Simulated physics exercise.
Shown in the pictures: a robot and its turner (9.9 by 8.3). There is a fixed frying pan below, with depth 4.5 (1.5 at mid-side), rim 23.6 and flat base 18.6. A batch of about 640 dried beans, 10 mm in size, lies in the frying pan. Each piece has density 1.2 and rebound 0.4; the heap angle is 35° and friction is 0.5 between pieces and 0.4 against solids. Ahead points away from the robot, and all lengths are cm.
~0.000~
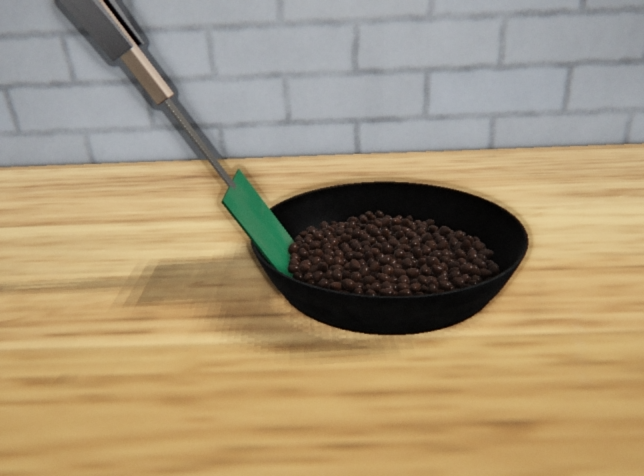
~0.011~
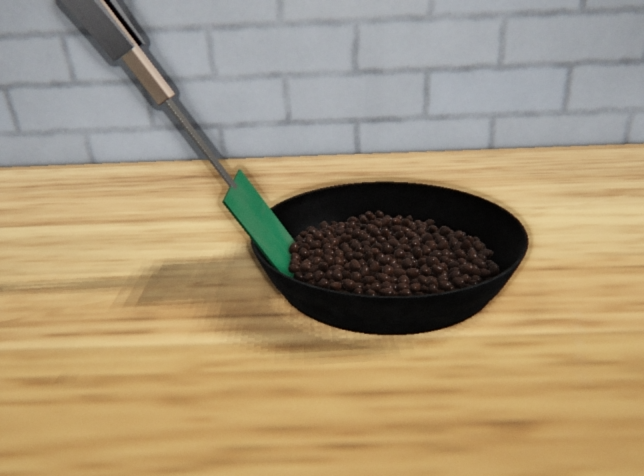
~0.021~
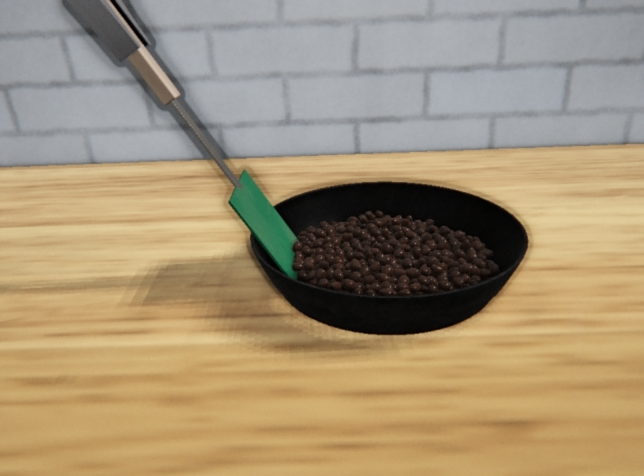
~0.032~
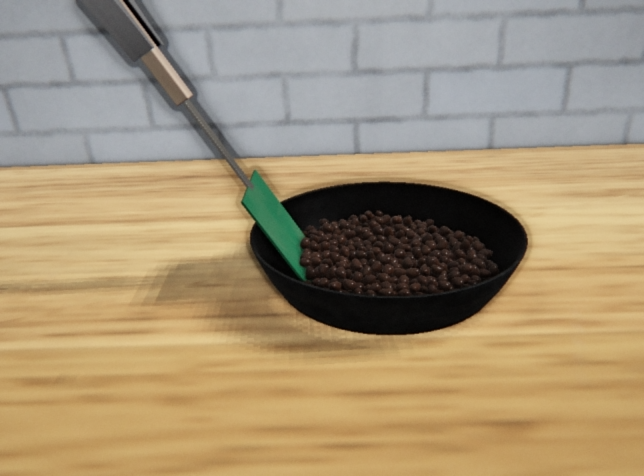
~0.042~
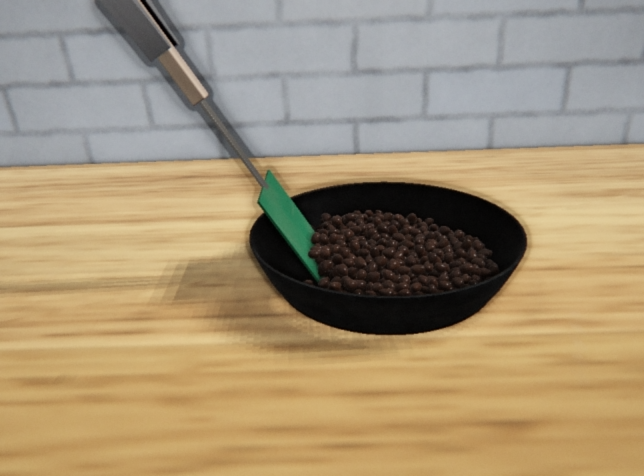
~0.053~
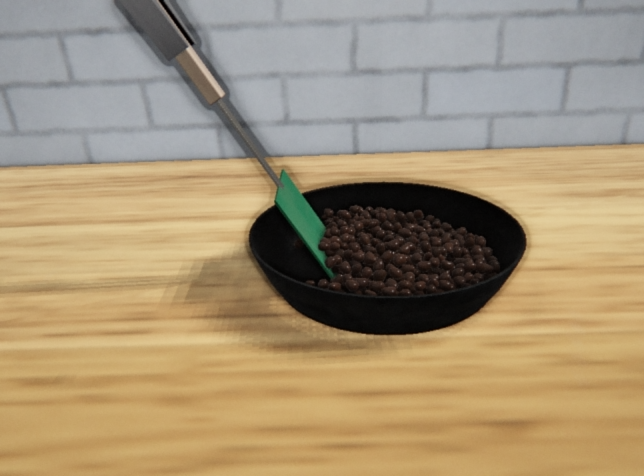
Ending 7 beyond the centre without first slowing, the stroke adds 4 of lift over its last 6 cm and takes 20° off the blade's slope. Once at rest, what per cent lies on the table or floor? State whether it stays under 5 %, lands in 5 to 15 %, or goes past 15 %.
It goes past 15 %.
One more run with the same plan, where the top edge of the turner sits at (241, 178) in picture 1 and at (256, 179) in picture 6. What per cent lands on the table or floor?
Around 5 per cent finishes on the table or floor.
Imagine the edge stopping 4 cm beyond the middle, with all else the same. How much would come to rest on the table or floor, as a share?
In that case around 15 per cent.
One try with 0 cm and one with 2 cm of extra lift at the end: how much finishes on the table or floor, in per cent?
First try about 10 %, second try about 20 %.
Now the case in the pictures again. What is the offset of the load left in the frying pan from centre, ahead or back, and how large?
I'd say close to 4.0 cm toward the front.
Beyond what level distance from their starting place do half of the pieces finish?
It comes out at about 4 cm.
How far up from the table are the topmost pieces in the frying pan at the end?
Height at rest: Roughly 5.0 cm.
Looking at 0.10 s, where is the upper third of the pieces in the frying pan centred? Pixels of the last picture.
I'd put it somewhere near (420, 236).
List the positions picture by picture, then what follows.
The first picture shows turner top edge at (231, 184), sloping 59°; upper third of the load around (376, 254), from x 295 to 495, top at y 215; 641 in the frying pan.
The second picture shows turner top edge at (232, 184), sloping 59°; upper third of the load around (375, 254), from x 295 to 495, top at y 215.
The third picture shows turner top edge at (237, 184), sloping 59°; upper third of the load around (373, 253), from x 295 to 495, top at y 215.
The fourth picture shows turner top edge at (249, 185), sloping 59°; upper third of the load around (372, 250), from x 295 to 495, top at y 215.
The fifth picture shows turner top edge at (264, 184), sloping 59°; upper third of the load around (375, 247), from x 295 to 495, top at y 215.
The sixth picture shows turner top edge at (279, 184), sloping 59°; upper third of the load around (380, 243), from x 295 to 495, top at y 210; 641 in the frying pan.
After 0.08 s, sloping 59°, highest piece 7 above the table; 641 in the frying pan.
After 0.10 s, sloping 53°, highest piece 9 above the table; 641 in the frying pan.
After 0.32 s, sloping 39°, highest piece 12 above the table; 499 in the frying pan, 109 on the table or floor, 33 on the blade or in flight.
After 1.37 s, sloping 39°, highest piece 5 above the table; 499 in the frying pan, 142 on the table or floor.
At rest, 499 in the frying pan, 142 on the table or floor. That is 22 % on the table or floor.
